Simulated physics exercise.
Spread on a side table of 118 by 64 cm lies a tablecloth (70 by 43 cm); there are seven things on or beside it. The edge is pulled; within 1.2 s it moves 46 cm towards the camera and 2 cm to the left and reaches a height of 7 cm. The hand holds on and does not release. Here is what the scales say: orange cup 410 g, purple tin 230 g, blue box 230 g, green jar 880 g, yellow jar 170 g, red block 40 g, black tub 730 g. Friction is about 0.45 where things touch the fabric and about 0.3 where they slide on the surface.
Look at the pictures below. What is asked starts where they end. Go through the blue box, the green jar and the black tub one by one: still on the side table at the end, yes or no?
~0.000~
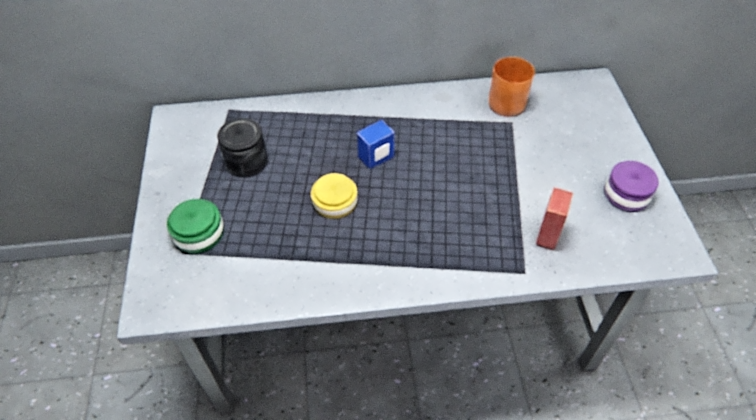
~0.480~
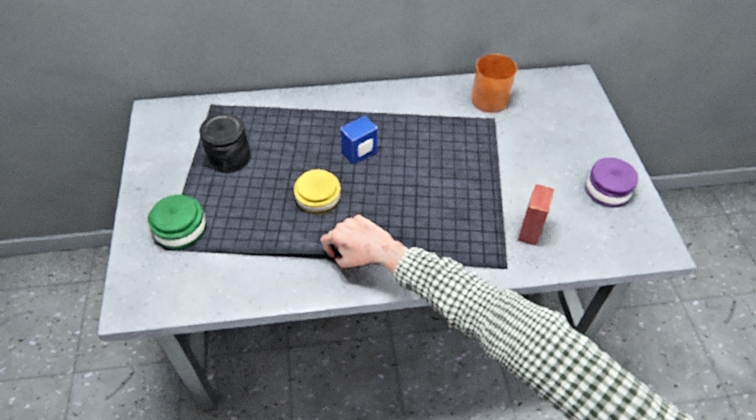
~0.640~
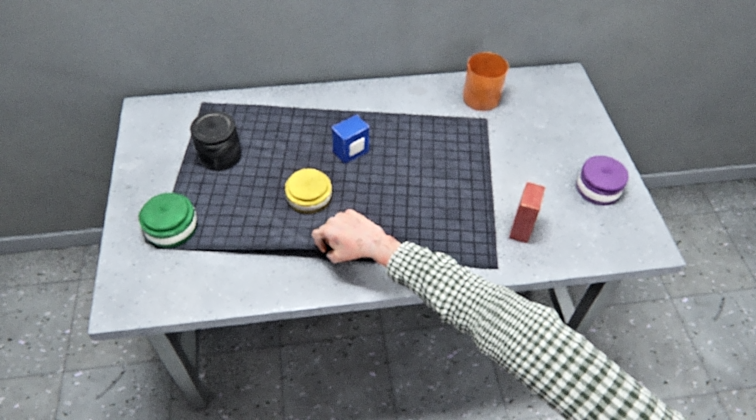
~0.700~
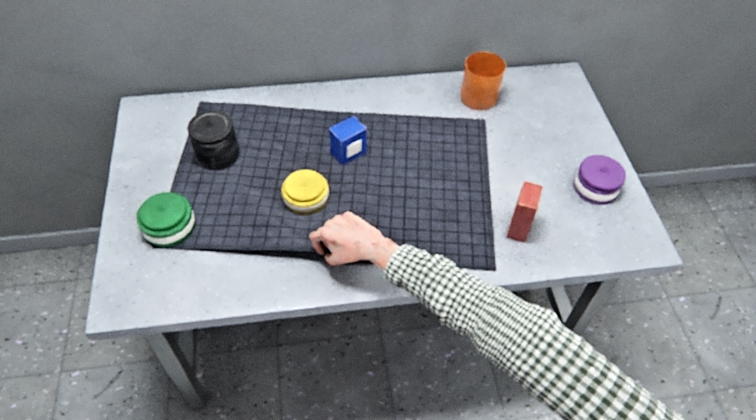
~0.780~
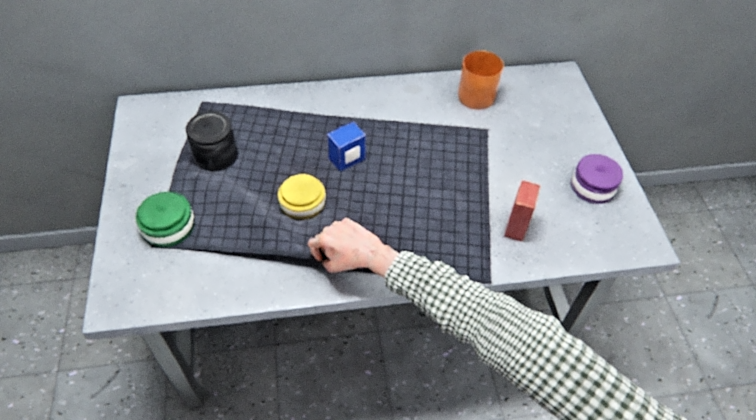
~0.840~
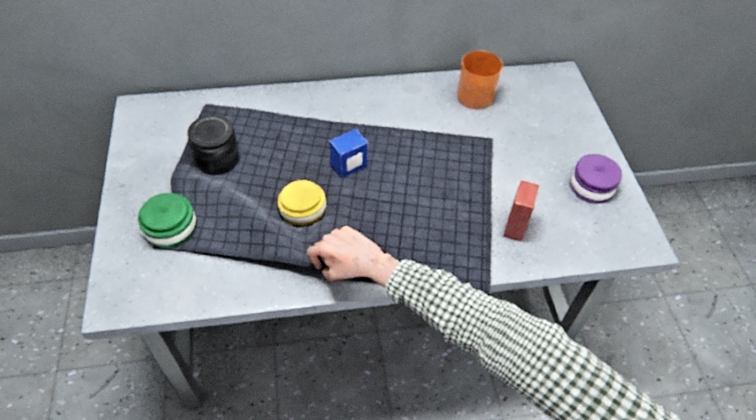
Blue box - no; green jar - no; black tub - no.
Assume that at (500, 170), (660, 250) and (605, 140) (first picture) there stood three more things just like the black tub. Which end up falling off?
Log, in listed order - lost / kept / kept.
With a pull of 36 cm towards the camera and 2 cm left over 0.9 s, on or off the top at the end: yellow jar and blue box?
Outcome: Yellow jar leaves the top; blue box leaves the top.
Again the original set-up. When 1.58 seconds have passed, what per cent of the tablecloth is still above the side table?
Roughly 15%.
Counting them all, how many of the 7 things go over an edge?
4.
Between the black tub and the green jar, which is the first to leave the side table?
Green.
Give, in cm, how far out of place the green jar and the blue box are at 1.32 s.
Shift - green jar 20 cm, blue box 35 cm.
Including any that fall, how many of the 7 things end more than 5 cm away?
5 of them.
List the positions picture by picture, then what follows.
In the first frame, blue box (376, 132); green jar (192, 216); black tub (239, 133); tablecloth corners (229, 110) (512, 123) (526, 274).
In the second frame, tablecloth corners (211, 105) (495, 119); grip (335, 255).
In the third frame, tablecloth corners (202, 102) (487, 119); grip (326, 250).
In the fourth frame, yellow jar (305, 184); blue box (348, 128); tablecloth corners (200, 102) (485, 120); grip (324, 252).
In the fifth frame, yellow jar (301, 189); black tub (208, 126); blue box (347, 134); tablecloth corners (202, 101) (488, 129); grip (322, 259).
In the sixth frame, blue box (349, 141); green jar (163, 210); black tub (210, 130); tablecloth corners (206, 104) (493, 139) (489, 299); grip (321, 267).
After 1.1 s, 80 % of the tablecloth is still over the top; blue box 20 cm off its start, black tub 14 cm off its start, green jar 8 cm off its start.
After 1.3 s, 55 % of the tablecloth is still over the top; blue box 35 cm off its start, black tub 27 cm off its start, green jar 19 cm off its start.
After 1.6 s, 15 % of the tablecloth is still over the top; blue box over the edge, black tub 44 cm off its start at (301, 275), green jar 32 cm off its start at (224, 354).
After 1.8 s, 0 % of the tablecloth is still over the top; blue box over the edge, black tub over the edge, green jar over the edge.
After 3.4 s, 0 % of the tablecloth is still over the top; blue box over the edge, black tub over the edge, green jar over the edge, yellow jar over the edge.
